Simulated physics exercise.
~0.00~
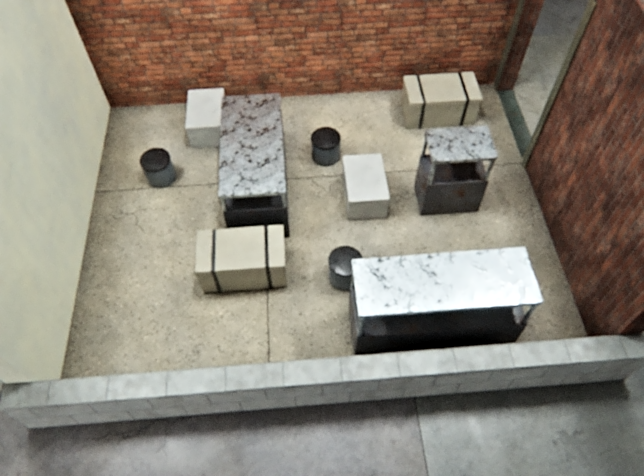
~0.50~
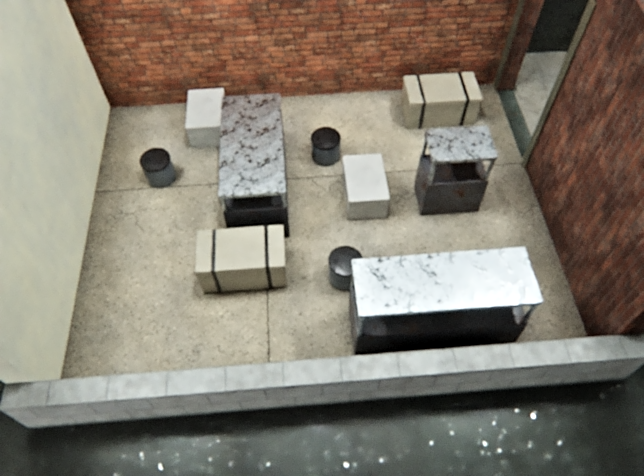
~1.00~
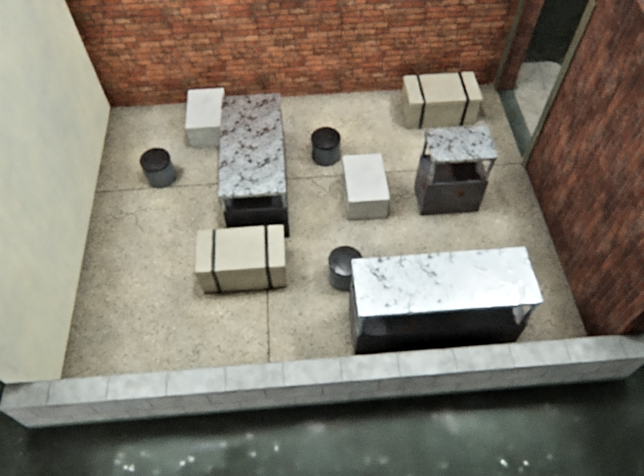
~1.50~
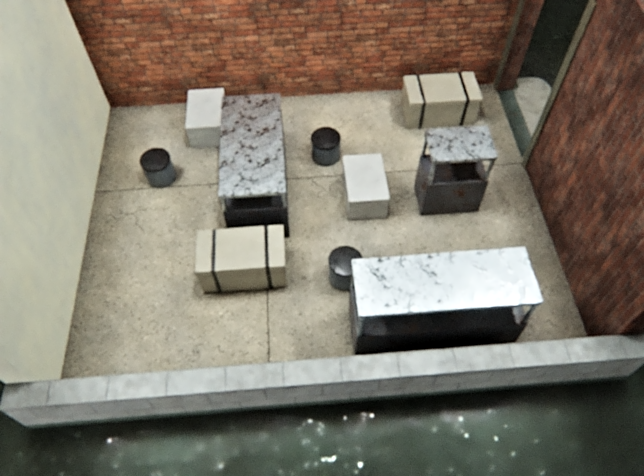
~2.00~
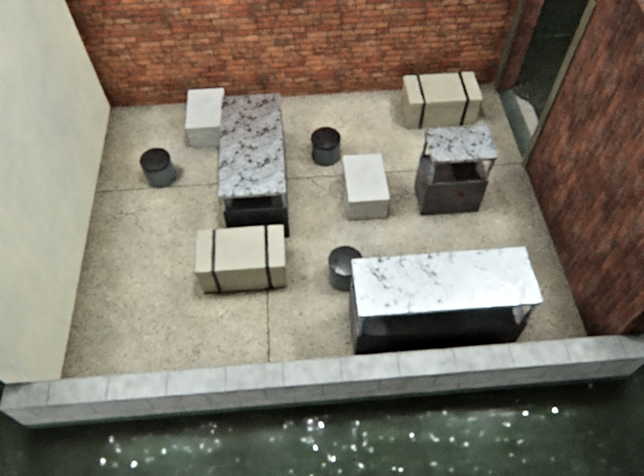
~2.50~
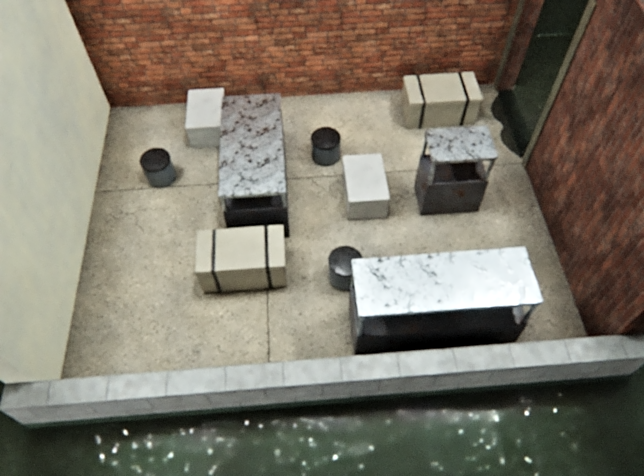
Dark, glinting water spreads over the bare grey street beyond the low front wall, then turns greener as it covers the ground past the doorway at right. Last, a small dark patch edges through the doorway onto the shop floor, while the marble-topped counters, crates, trunks and round pails stay still.
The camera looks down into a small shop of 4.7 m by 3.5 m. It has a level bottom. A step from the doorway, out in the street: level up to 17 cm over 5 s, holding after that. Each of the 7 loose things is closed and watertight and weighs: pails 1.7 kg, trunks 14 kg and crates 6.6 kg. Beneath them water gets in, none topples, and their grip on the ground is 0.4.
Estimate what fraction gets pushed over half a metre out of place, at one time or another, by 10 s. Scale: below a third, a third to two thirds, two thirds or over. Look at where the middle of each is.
Watching this, the moved portion will reach or pass two thirds.
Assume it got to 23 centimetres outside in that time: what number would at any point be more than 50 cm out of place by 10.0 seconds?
6.
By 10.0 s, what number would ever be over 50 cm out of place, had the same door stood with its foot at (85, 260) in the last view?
Result: 3 of them.
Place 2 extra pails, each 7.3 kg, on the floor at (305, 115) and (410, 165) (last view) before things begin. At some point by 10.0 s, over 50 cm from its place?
Well, the first one tops the mark, and the second tops the mark.
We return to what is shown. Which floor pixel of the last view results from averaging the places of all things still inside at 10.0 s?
They're centred close to (245, 248).
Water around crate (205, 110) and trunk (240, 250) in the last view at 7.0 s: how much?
Depth approx. 2 cm / 1 cm.
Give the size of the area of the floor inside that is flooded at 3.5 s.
I'd put it close to 1.0 m2.
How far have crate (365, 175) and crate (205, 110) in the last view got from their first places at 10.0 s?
They sit 100 cm and 150 cm away, in the order given.
After 3.5 s 0 of 7 are over 50 cm from their spots; 0 afloat.
After 4.5 s 0 of 7 are over 50 cm from their spots; 0 afloat.
After 7.0 s 2 of 7 are over 50 cm from their spots; 2 afloat.
After 10.0 s 5 of 7 are over 50 cm from their spots, and 5 have been at some point; 6 afloat.
